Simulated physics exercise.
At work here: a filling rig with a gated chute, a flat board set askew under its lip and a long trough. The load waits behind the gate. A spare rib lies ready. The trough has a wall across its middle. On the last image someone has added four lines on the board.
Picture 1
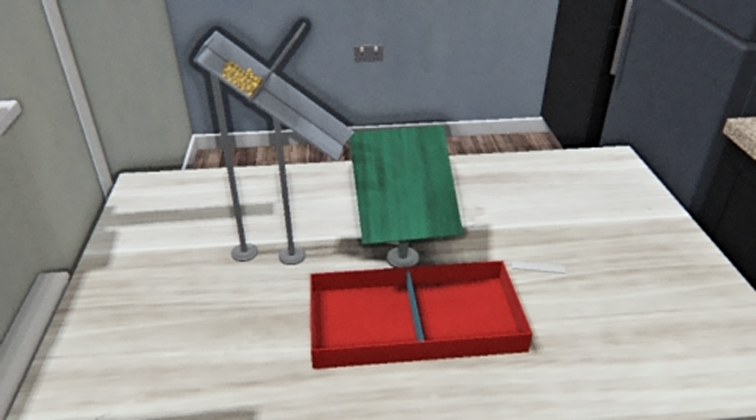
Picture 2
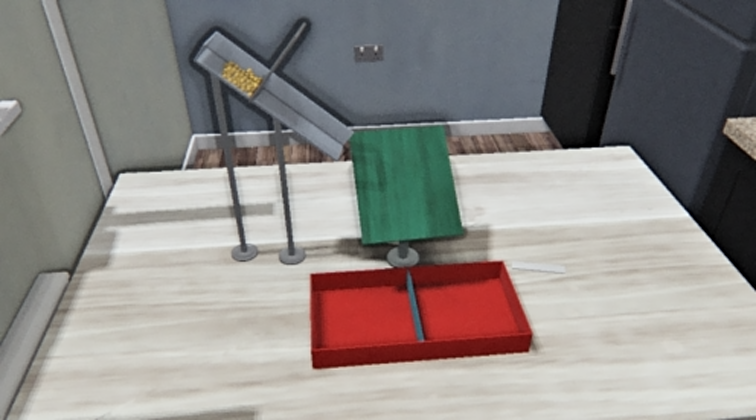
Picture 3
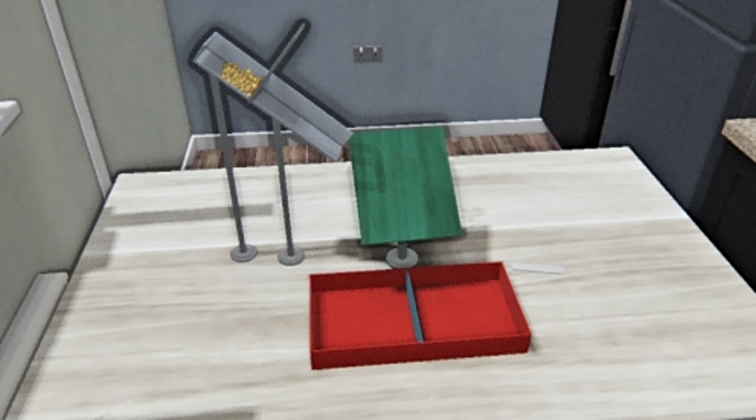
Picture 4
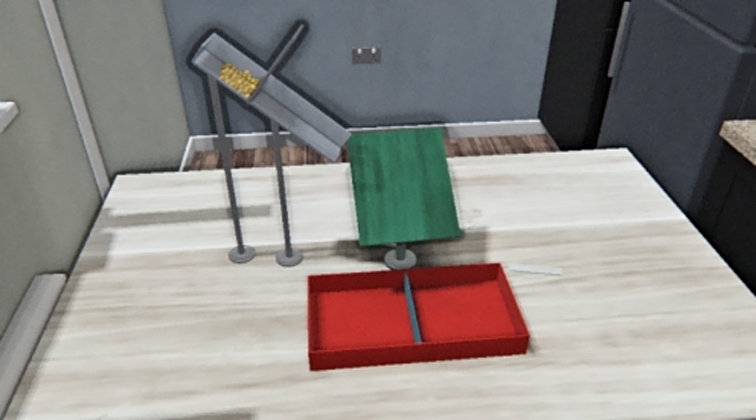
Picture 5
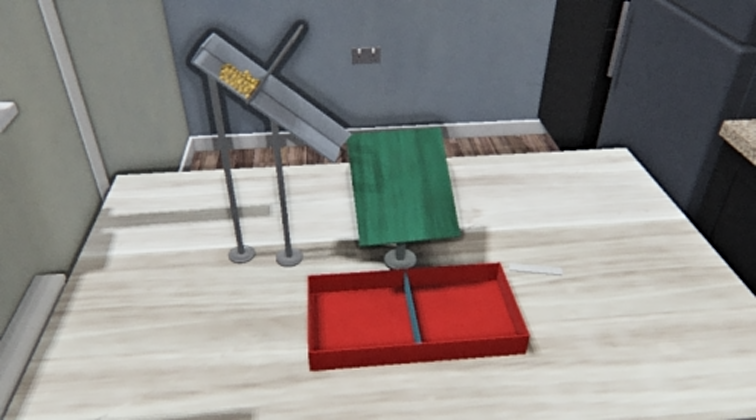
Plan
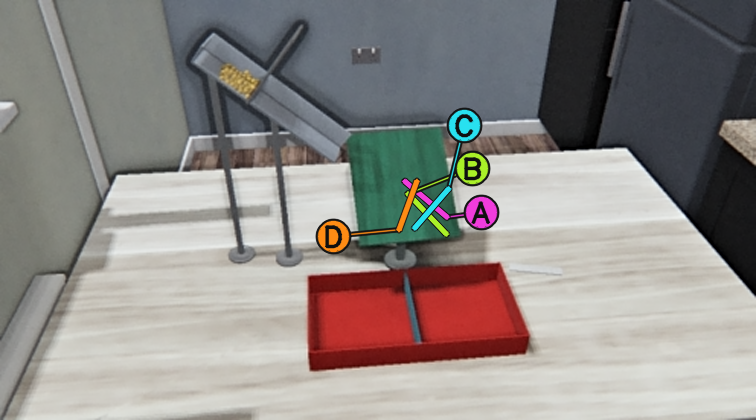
Yellow balls sit still in a raised grey chute beside a tilted green board and red trough.
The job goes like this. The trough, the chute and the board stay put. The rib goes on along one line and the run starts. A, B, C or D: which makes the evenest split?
It is C.
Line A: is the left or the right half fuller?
Right.
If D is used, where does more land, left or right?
More lands on the left.
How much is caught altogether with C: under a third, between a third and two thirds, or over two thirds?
It is over two thirds.
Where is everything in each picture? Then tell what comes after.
Load behind the gate at (245, 80), puffed corn balls; lip of the chute at (340, 153), sloping fairly steeply, in the first picture.
Middle of the board at (405, 182), tilted fairly steeply; middle of its low edge at (414, 239); of its high edge at (397, 129), in the second picture.
Front corners of the trough at (310, 351) and (531, 334); front end of its middle wall at (422, 343), in the third picture.
Middle of the load at (242, 81); lip at (338, 155), in the fourth picture.
Middle of the load at (242, 81); lip at (338, 155), in the fifth picture.
On the marked copy, line A from (404, 181) to (447, 217); line B from (407, 193) to (446, 234); line C from (448, 188) to (414, 228); line D from (416, 181) to (399, 229).
For line A, of what is caught, a small part in the left half, most in the right.
For line B, of what is caught, a small part in the left half, most in the right.
For line C, of what is caught, about a third in the left half, about two thirds in the right.
For line D, of what is caught, nearly all in the left half, a small part in the right.
